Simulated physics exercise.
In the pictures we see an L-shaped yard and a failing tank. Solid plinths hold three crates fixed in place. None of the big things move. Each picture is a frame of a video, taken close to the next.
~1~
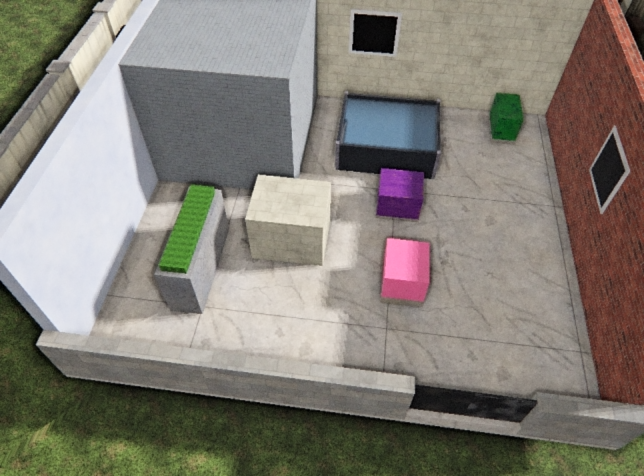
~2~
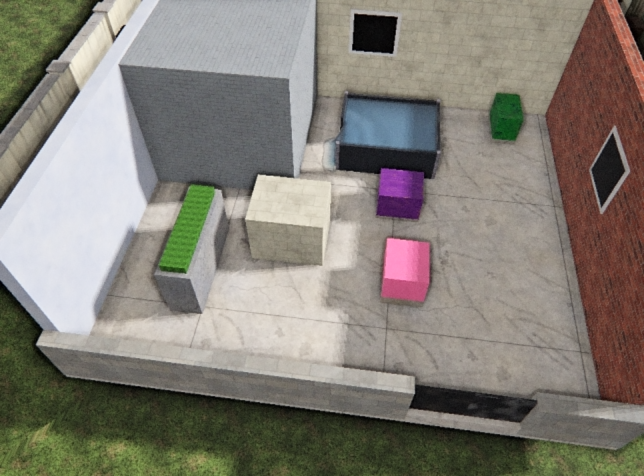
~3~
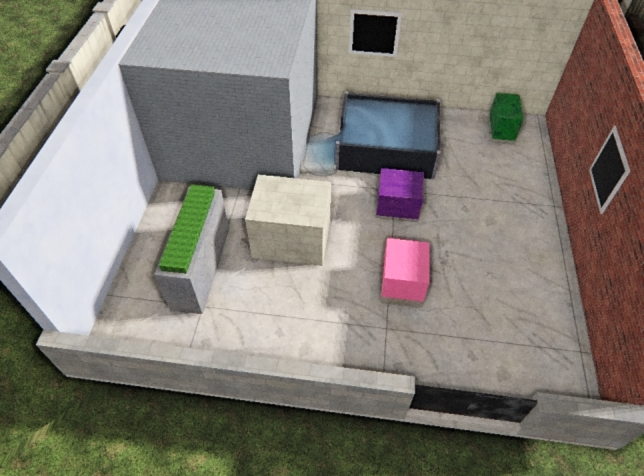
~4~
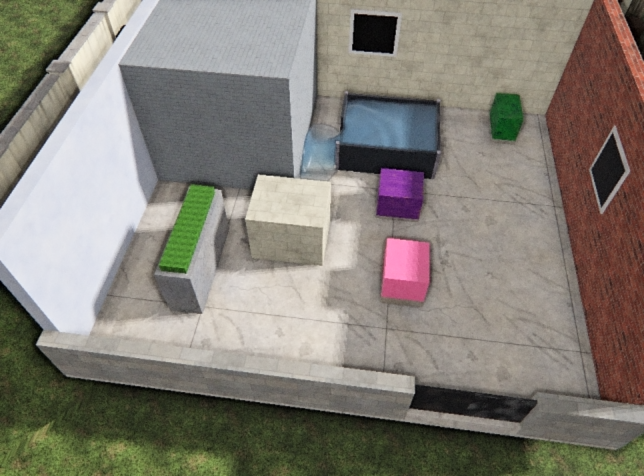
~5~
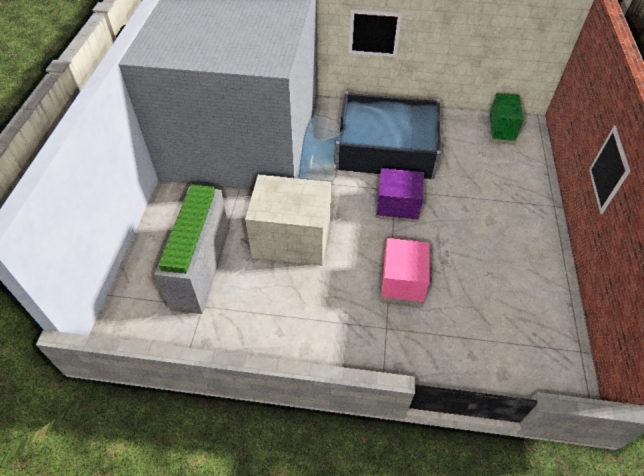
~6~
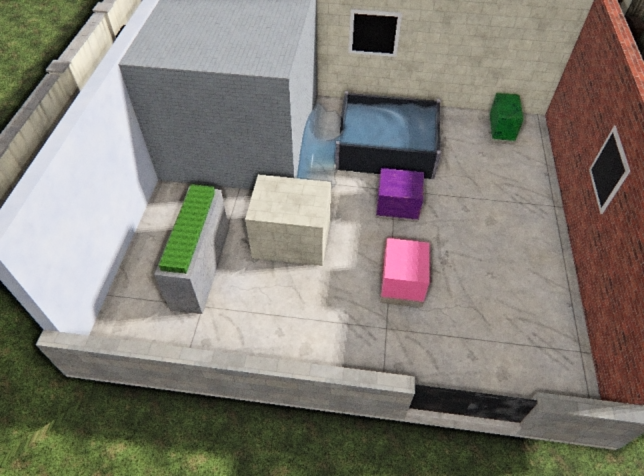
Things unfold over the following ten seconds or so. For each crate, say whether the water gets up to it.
Outcome: The green crate is hit, the pink crate is spared, the purple crate is hit.
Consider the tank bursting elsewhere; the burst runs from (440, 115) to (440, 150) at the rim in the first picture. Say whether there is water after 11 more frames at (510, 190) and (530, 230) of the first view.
First spot swamped, second spot swamped.
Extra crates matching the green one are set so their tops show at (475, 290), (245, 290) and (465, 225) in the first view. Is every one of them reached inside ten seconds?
Crate one avoids the flood; crate two avoids the flood; crate three is touched by the flood.
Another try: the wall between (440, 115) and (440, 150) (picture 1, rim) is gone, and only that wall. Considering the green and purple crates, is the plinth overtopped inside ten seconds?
As it turns out, the green crate gets overtopped, and the purple crate is left untouched.
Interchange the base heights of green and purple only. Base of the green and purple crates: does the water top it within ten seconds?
After the swap, green is flooded while purple is flooded.
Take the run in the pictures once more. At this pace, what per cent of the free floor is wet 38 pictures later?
That works out to some 70 in a hundred.
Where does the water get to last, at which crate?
Should be the green-painted one.
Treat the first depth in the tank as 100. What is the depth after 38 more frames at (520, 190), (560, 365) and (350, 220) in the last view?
About 6, 4 and 8 per cent.
A moment on, water covers 10 % of the floor; the green crate not reached, the pink crate not reached, the purple crate not reached.
Next, water covers 20 % of the floor; the green crate not reached, the pink crate water round its plinth, the purple crate water round its plinth.
Then, water covers 35 % of the floor; the green crate water round its plinth, the pink crate water round its plinth, the purple crate water round its plinth.
Later, water covers 70 % of the floor; the green crate water round its plinth, the pink crate water round its plinth, the purple crate water round its plinth.
In the end, water covers 90 % of the floor; the green crate was topped, the pink crate stayed above the water, the purple crate was topped.
